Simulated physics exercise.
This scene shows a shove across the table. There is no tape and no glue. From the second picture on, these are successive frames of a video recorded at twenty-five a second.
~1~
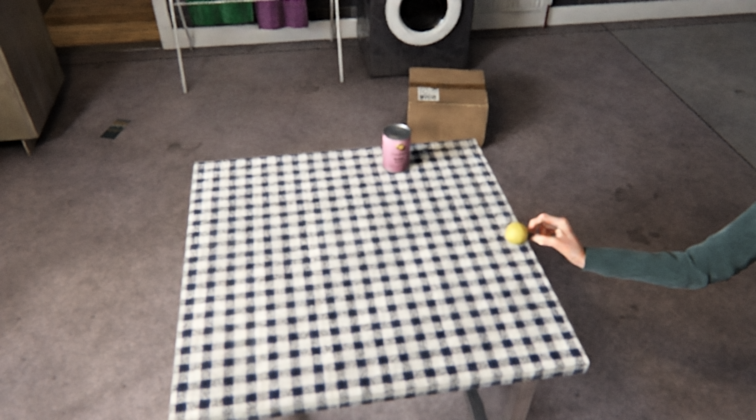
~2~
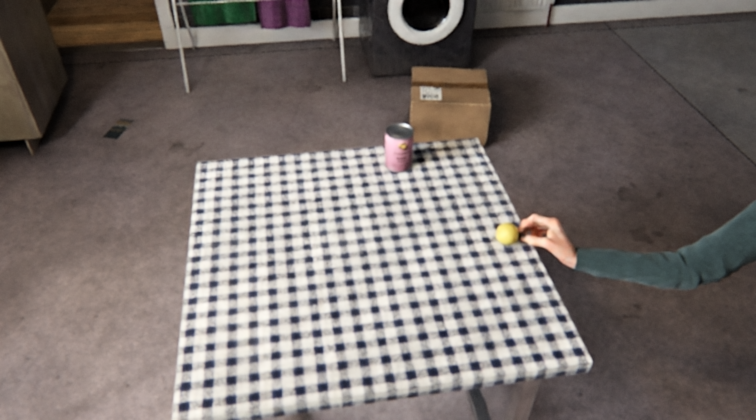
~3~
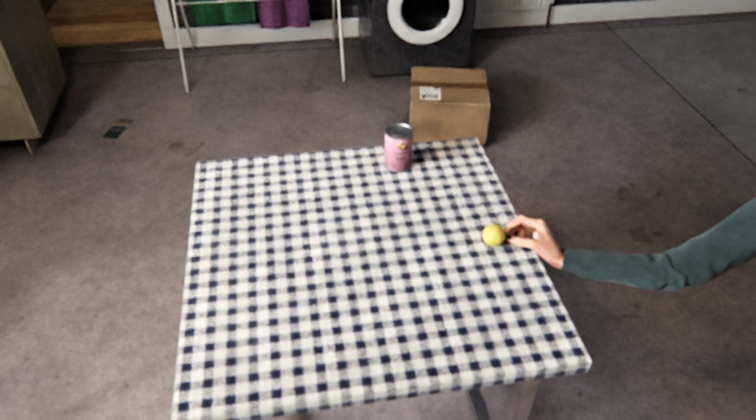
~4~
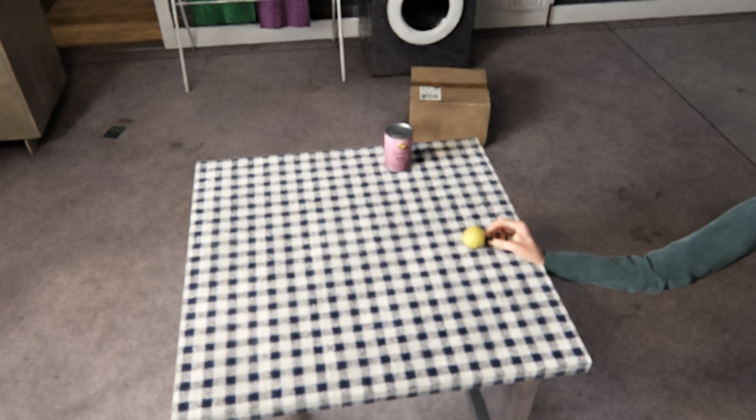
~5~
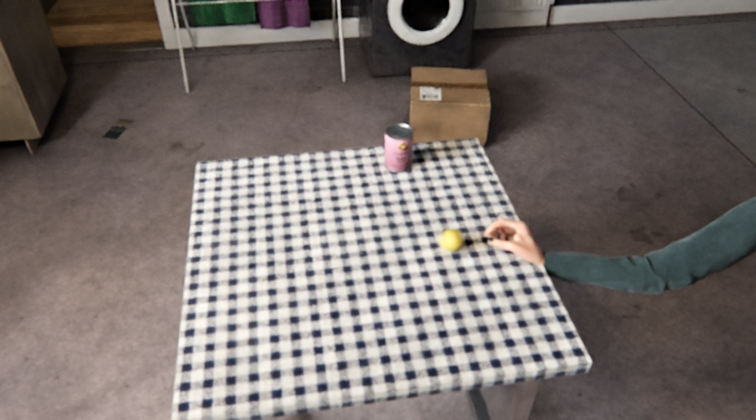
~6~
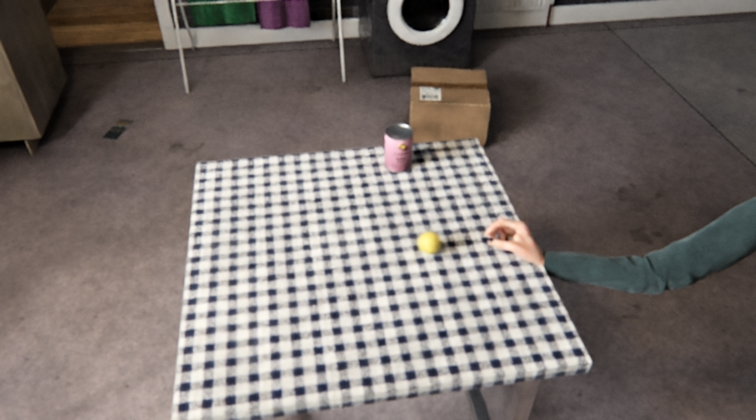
A hand in a dark green sleeve reaches in from the right over a table with a blue-and-white checked cloth, seen from above in a room with a grey floor. A pink can stands near the table's back edge, with a cardboard box behind it and a yellow lemon by the fingers. The hand pushes the lemon leftward, then stays back as the lemon keeps moving left, away from the fingers.
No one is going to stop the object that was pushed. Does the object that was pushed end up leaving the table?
My guess is it comes off the table.
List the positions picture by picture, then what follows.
The first frame shows under the hand; yellow lemon (516, 234).
The second frame shows under the hand; yellow lemon (507, 234).
The third frame shows under the hand; yellow lemon (494, 235).
The fourth frame shows yellow lemon (475, 238).
The fifth frame shows yellow lemon (452, 240) displaced about its own width.
The sixth frame shows yellow lemon (430, 243) displaced well along.
Then, 0.20 s past the last view, yellow lemon displaced well along near (320, 255).
Then, 0.40 s past the last view, yellow lemon displaced well along near (214, 267).
Then, 0.70 s past the last view, yellow lemon now off the table.
Then, 0.90 s past the last view, things are still on the move.
Finally, off the table, yellow lemon.
